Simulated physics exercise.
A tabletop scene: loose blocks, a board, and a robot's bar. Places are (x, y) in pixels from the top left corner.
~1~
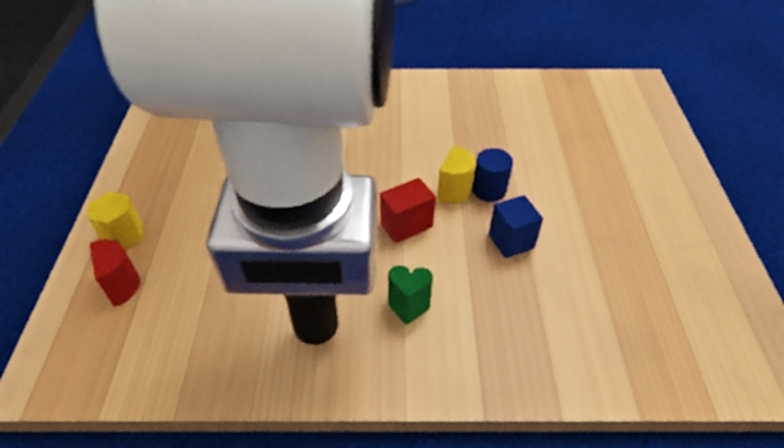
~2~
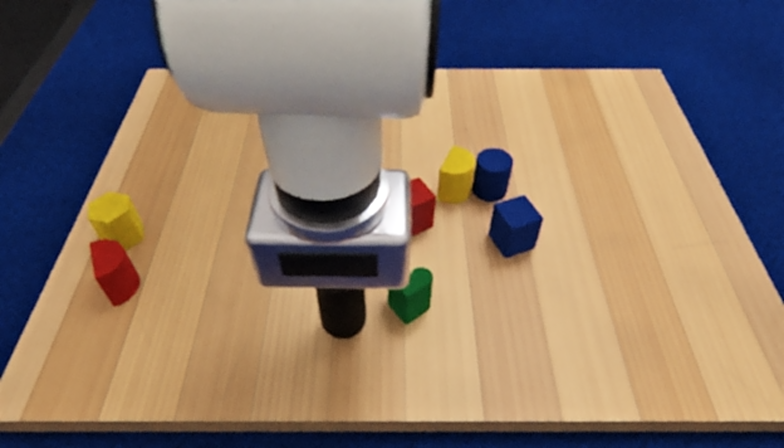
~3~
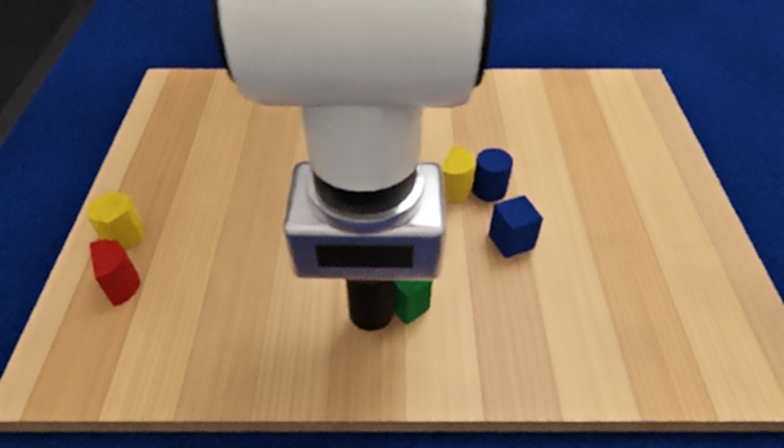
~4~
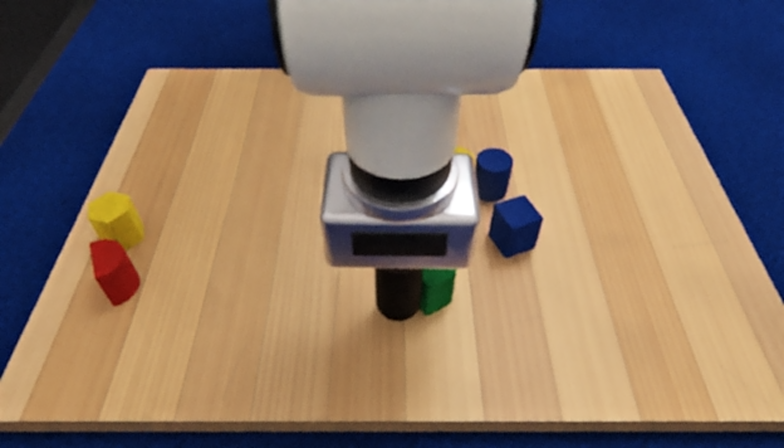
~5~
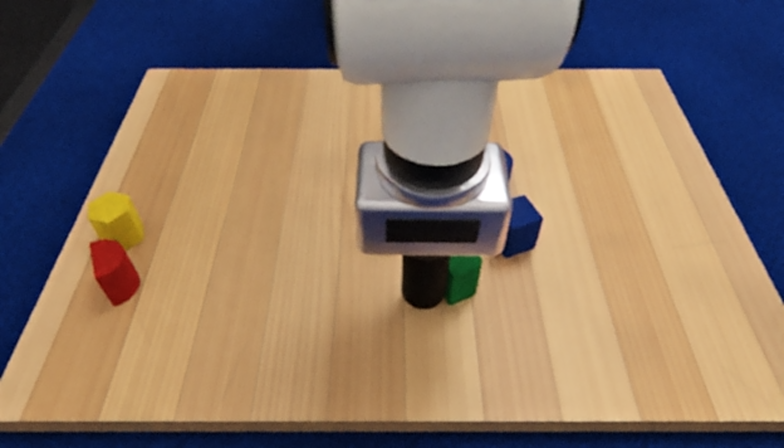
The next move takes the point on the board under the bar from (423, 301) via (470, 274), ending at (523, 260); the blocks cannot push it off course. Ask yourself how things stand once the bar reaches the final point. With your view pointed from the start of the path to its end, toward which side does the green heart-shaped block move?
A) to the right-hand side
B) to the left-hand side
The answer is A.
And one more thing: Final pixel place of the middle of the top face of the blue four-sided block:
Top centre: (537, 201).
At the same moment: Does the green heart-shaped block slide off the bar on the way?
That would be a no.
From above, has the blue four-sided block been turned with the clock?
No
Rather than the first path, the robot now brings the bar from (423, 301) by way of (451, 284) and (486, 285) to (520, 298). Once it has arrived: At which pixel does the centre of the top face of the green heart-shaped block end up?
My prediction: (529, 238).
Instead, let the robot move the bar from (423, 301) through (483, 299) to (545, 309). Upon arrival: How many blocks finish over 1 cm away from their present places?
I think only one will be displaced.
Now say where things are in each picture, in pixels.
The first picture shows bar tip (316, 326); block tops, red rectangular block (408, 194); green heart-shaped block (410, 278); blue four-sided block (519, 211).
The second picture shows bar (344, 321); blocks unchanged.
The third picture shows bar (372, 313); blocks unchanged.
The fourth picture shows bar (398, 304); green heart-shaped block (434, 270).
The fifth picture shows bar (423, 292); red rectangular block hidden; green heart-shaped block (460, 260); blue four-sided block (519, 211).
On the path given first. One third of the way, bar (456, 272); green heart-shaped block (495, 243), turned 15° clockwise.
Two thirds of the way, bar (489, 259); green heart-shaped block (530, 234), turned 15° clockwise; blue four-sided block (529, 205), turned 35° anticlockwise.
At the end, bar (525, 250); red rectangular block in place; green heart-shaped block (569, 232), turned 25° clockwise; blue four-sided block (537, 201), turned 60° anticlockwise.
